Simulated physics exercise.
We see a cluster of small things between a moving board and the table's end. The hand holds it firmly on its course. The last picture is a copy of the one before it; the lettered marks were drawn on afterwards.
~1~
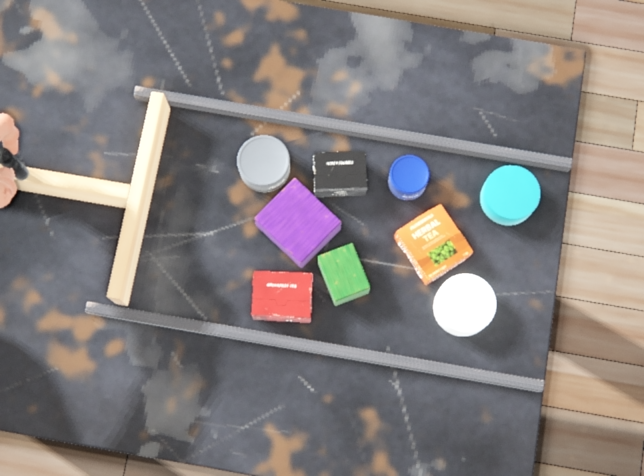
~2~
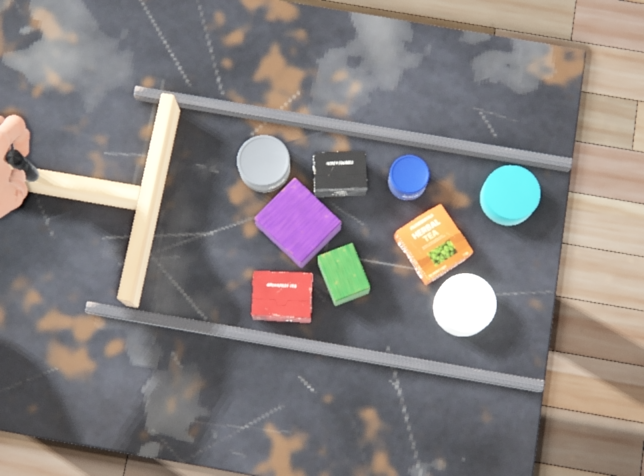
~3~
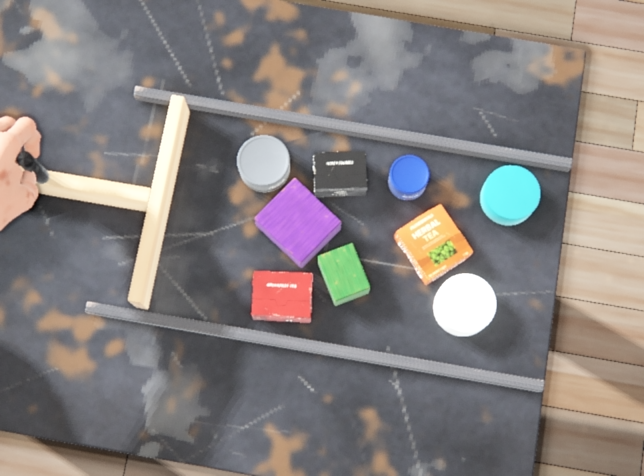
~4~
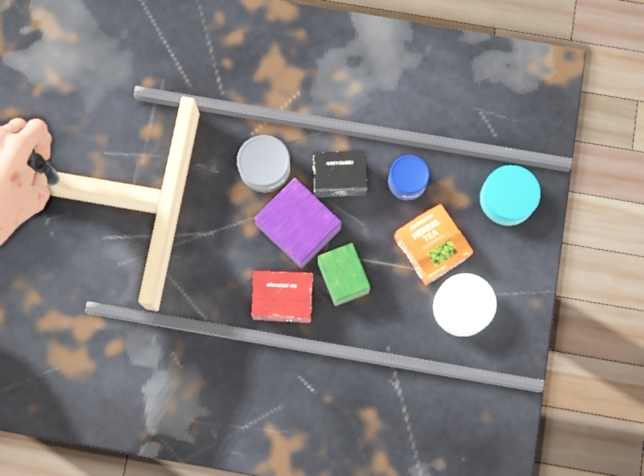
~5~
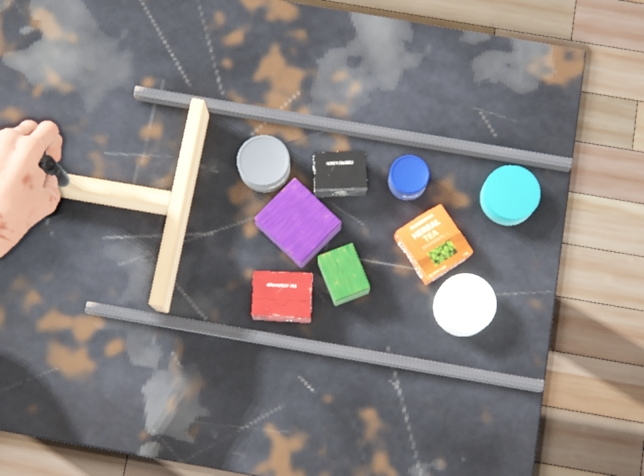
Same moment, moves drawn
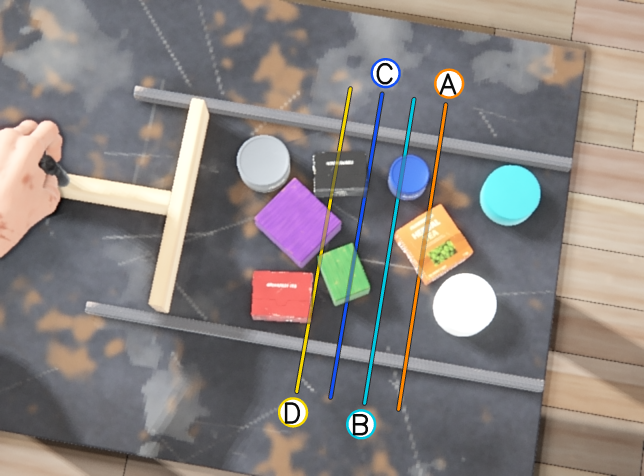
A hand at the left edge slides a pale wooden T-shaped pusher slowly and steadily rightward between two grey rails, touching none of the objects, which stay still, as does the camera. Seen from above, the dark, rust-blotched tabletop sits over a plank floor. Grey, blue, turquoise and white round items lie right of the pusher among purple, black, green, red and orange boxes.
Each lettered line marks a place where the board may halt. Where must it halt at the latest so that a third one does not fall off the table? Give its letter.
The farthest such stop is A.
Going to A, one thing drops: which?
The turquoise pot goes over.
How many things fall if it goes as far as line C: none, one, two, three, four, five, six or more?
By then, none.
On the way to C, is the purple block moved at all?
Yes.
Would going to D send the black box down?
No.
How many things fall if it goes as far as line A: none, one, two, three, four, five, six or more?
In all, one.
On the marked copy, A at (423, 252); B at (390, 246); C at (357, 241); D at (324, 235).
With A. Early on, board (265, 215); red packet (288, 299); grey jar (309, 168).
Further on, board (354, 230); turquoise pot (539, 200); white pot (479, 306).
At the end, board (421, 241); turquoise pot over the edge; white pot (544, 313); one fallen.
As for the rest, B is within the limit but short; C is within the limit but short; D is within the limit but short.
